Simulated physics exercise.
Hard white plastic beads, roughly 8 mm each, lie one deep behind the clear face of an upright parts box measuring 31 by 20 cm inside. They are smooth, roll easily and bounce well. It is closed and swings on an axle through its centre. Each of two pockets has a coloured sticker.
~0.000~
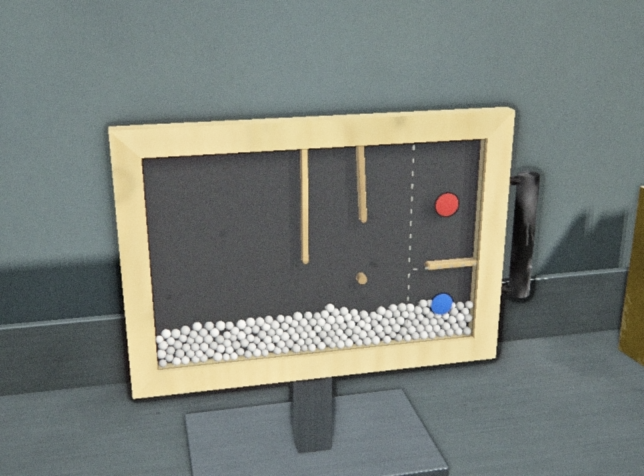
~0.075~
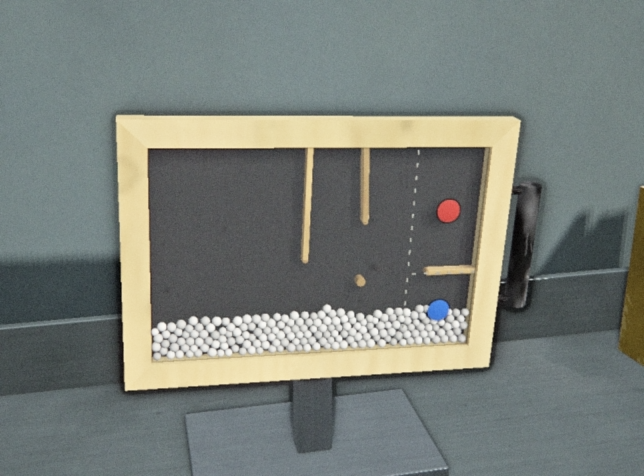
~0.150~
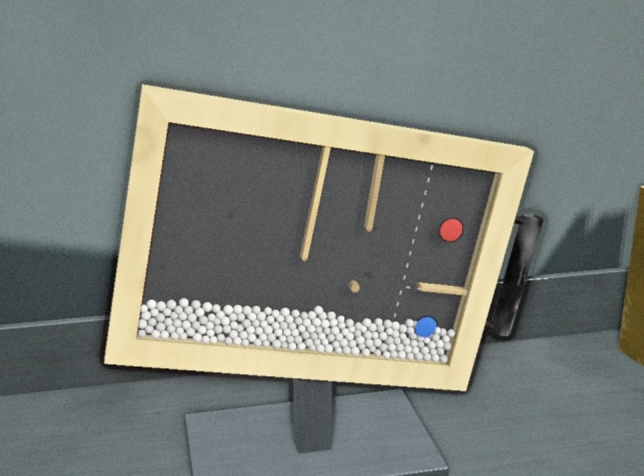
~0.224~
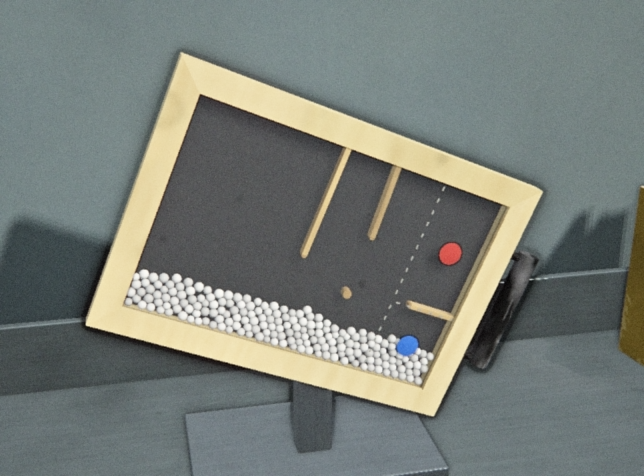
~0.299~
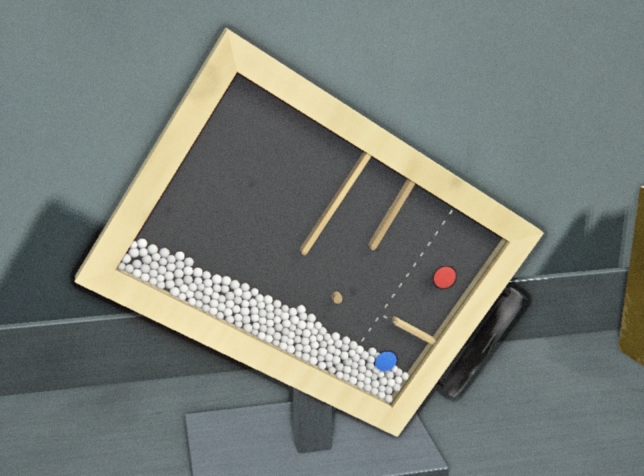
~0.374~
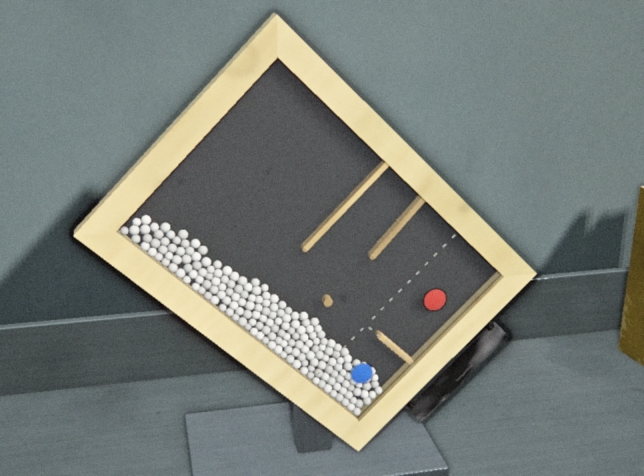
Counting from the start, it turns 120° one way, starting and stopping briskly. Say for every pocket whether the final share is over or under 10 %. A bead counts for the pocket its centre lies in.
Red pocket: Over; blue pocket: Over 10 %.
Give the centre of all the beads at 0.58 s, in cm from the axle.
About 4 cm left and 9 cm below.
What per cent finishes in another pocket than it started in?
Some 75 per cent.
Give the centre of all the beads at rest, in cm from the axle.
Some 6 cm left and 11 cm below.
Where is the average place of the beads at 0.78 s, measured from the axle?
About 5 cm left and 10 cm below.
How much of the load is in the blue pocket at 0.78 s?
Some 45 per cent.
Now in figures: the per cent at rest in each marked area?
Red pocket: 60; blue pocket: 35.
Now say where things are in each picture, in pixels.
Level; about 190 beads; load centre (320, 332); top bead (330, 308); red (447, 205), blue (442, 304), in the first picture.
Turned 3° clockwise; load centre (315, 332); top bead (193, 321); 1 fixed peg, one at (360, 281), in the second picture.
Turned 12° clockwise; load centre (303, 332); top bead (151, 305); wall ends (420, 287), (368, 227), (304, 257), in the third picture.
Turned 23° clockwise; load centre (288, 329); top bead (144, 274), in the fourth picture.
Turned 34° clockwise; load centre (275, 325); top bead (142, 244), in the fifth picture.
Turned 45° clockwise; load centre (271, 323); top bead (146, 220); red (435, 300), blue (362, 373), in the sixth picture.
After 0.58 s, it stands 75° clockwise; the beads' middle is 4 cm left of and 9 cm below the centre; red 5 %, blue 40 %.
After 0.78 s, it stands 105° clockwise; the beads' middle is 5 cm left of and 10 cm below the centre; red 35 %, blue 45 %.
After 0.95 s, it stands 120° clockwise; the beads' middle is 7 cm left of and 10 cm below the centre; red 50 %, blue 40 %.
All still by 1.9 s, it stands 120° clockwise; red 60 %, blue 35 %, elsewhere 5 %.
